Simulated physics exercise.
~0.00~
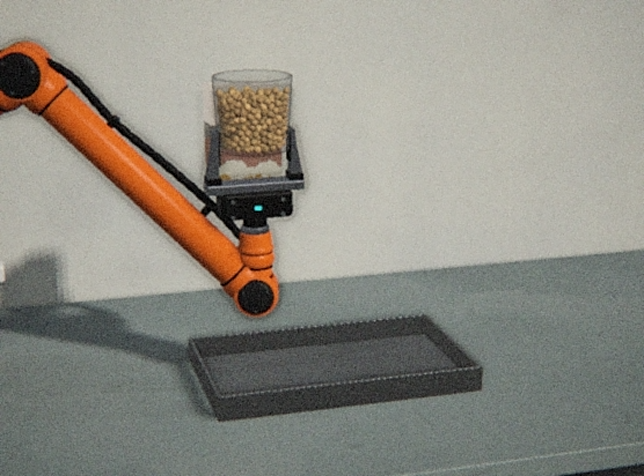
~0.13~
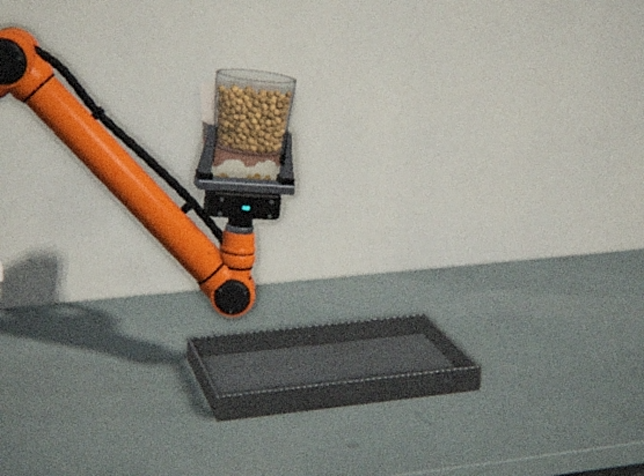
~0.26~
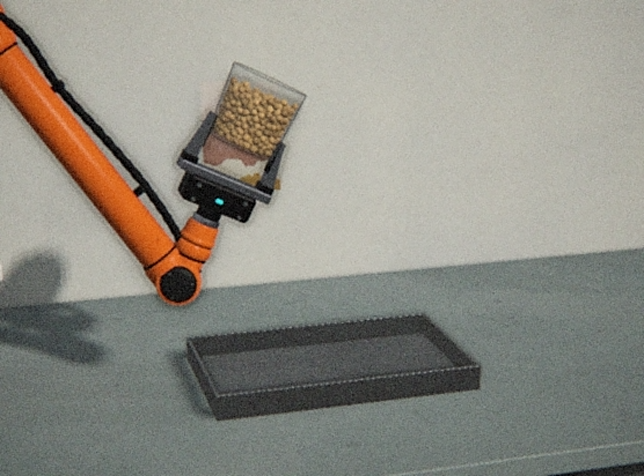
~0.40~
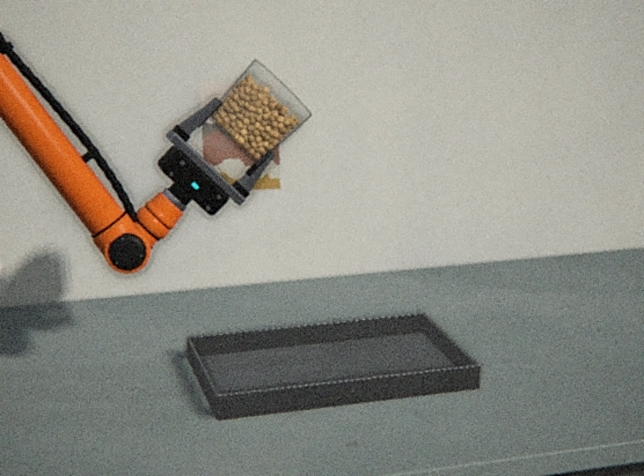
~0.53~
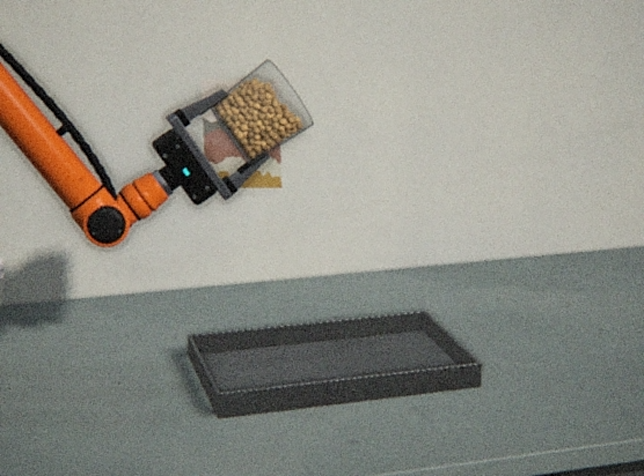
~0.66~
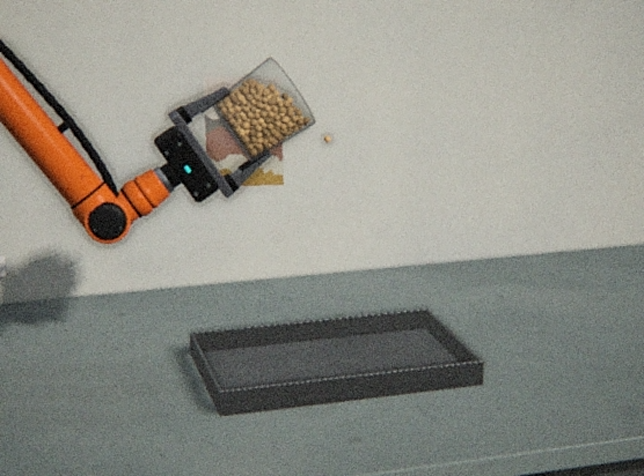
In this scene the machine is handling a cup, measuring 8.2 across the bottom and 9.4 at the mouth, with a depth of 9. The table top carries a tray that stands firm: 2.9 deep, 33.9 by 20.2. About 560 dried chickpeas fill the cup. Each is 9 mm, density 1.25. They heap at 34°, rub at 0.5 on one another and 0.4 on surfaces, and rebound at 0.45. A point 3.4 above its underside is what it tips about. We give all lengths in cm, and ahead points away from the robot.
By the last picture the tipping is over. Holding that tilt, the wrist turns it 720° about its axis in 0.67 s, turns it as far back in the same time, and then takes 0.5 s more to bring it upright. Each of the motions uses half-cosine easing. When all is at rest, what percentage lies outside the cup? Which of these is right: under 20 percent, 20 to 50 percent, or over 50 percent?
The right one is under 20 percent.
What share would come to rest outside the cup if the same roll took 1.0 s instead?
Estimated share: Close to 0 %.
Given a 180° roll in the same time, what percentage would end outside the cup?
I'd put it at about 5 %.
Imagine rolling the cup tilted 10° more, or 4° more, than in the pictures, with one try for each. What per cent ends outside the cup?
Some 15 and 10 per cent.
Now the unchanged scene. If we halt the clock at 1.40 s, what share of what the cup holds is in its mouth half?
Roughly 40 percent.
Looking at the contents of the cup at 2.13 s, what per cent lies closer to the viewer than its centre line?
Roughly 50 in every hundred.
By 1.40 s, tipped 58°, highest piece 39 above the table; 550 in the cup, 5 in the tray, 7 in flight or on a rim.
By 2.13 s, tipped 49°, highest piece 38 above the table; 532 in the cup, 15 in the tray, 9 on the table or floor, 6 in flight or on a rim.
By 2.70 s, upright, highest piece 40 above the table; 531 in the cup, 19 in the tray, 12 on the table or floor.
By 3.40 s, upright, highest piece 40 above the table; 531 in the cup, 19 in the tray, 12 on the table or floor.
Final count, 531 in the cup, 19 in the tray, 12 on the table or floor. That is 6 % outside the cup.
